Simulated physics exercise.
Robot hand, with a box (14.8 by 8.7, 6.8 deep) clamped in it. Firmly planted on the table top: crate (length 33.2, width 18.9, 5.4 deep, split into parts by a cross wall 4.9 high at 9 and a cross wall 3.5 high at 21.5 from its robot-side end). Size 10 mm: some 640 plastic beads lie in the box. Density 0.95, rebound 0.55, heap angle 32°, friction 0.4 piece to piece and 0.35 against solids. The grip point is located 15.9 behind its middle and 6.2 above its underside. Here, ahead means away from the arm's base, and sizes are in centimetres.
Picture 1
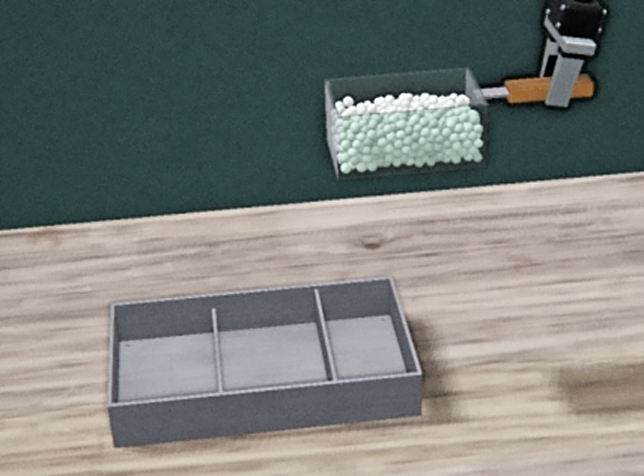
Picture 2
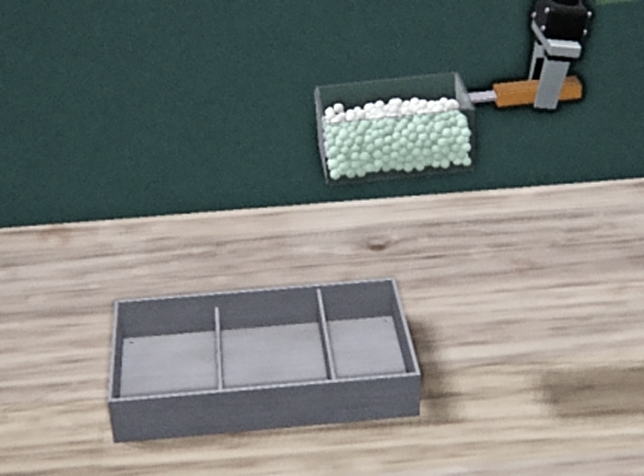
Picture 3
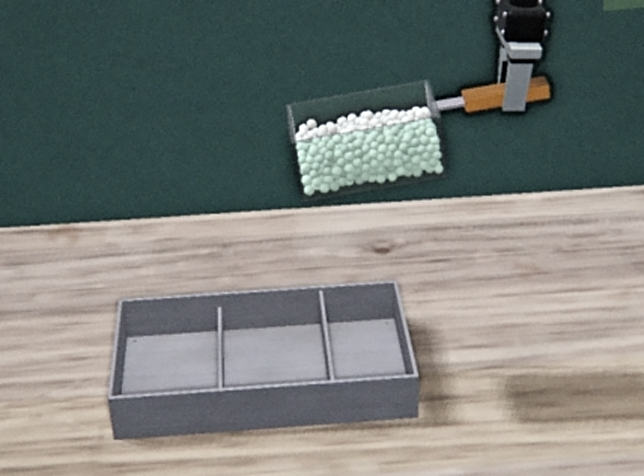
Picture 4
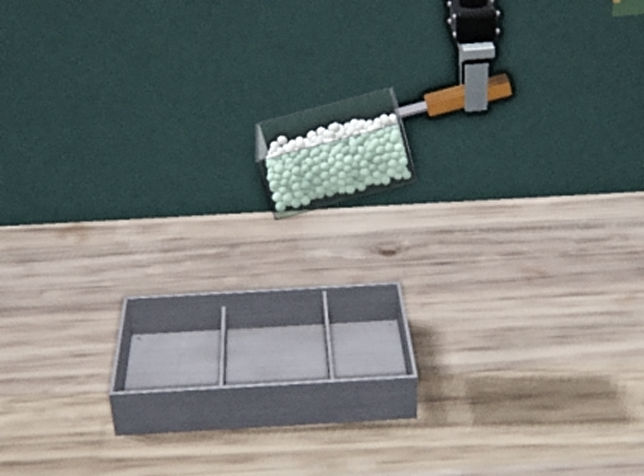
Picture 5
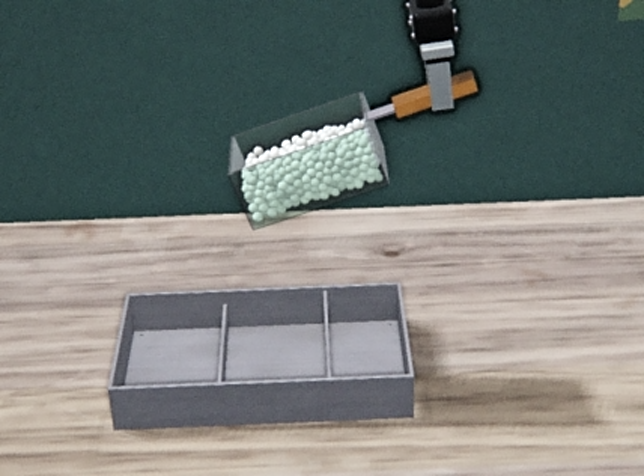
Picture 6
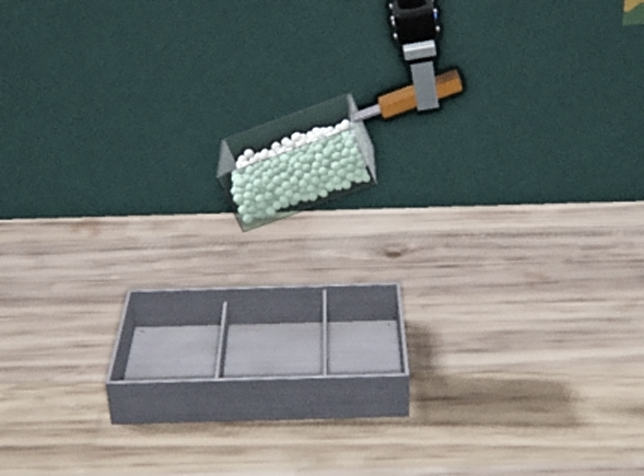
On a wooden table top against a dark green backdrop sits a gray tray split into three compartments. Above it, a robot hand grips the orange handle of a clear box of pale green and white beads, moving it left and slightly down while gradually tilting its far end downward.
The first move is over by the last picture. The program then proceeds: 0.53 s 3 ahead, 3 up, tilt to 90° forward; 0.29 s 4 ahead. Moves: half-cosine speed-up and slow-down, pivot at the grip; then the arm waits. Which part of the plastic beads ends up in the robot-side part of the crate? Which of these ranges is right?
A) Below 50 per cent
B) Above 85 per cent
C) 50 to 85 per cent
The answer is A.
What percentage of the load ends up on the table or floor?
Some 0 percent.
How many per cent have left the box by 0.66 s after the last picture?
I'd put it at some 30 percent.
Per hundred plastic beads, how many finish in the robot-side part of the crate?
I'd say some 40 per cent of it.
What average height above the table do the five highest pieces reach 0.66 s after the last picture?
Roughly 28 centimetres, give or take.
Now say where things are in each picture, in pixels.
In the first frame, the box floor at (405, 150), level; upper third of the load around (405, 118), from x 335 to 480, top at y 100; 644 in the box.
In the second frame, the box floor at (395, 155), tilted 2° forward; upper third of the load around (399, 122), from x 325 to 465, top at y 105.
In the third frame, the box floor at (370, 167), tilted 7° forward; upper third of the load around (384, 134), from x 300 to 440, top at y 110.
In the fourth frame, the box floor at (342, 178), tilted 13° forward; upper third of the load around (361, 143), from x 270 to 405, top at y 120.
In the fifth frame, the box floor at (318, 185), tilted 18° forward; upper third of the load around (339, 149), from x 245 to 380, top at y 125.
In the sixth frame, the box floor at (308, 186), tilted 20° forward; upper third of the load around (328, 150), from x 235 to 365, top at y 125; 644 in the box.
Then, 0.33 s on, tilted 68° forward, highest piece 27 above the table; 644 in the box.
Then, 0.66 s on, tilted 90° forward, highest piece 28 above the table; 451 in the box, 159 in the robot-side part, 4 in the middle part, 30 in flight or on a rim.
Then, 1.02 s on, tilted 90° forward, highest piece 20 above the table; 226 in the box, 214 in the robot-side part, 178 in the middle part, 26 in flight or on a rim.
Then, 2.07 s on, tilted 90° forward, highest piece 20 above the table; 262 in the robot-side part, 225 in the middle part, 157 in the box.
In the end, 262 in the robot-side part, 225 in the middle part, 157 in the box. That is 41 % in the robot-side part of the crate.
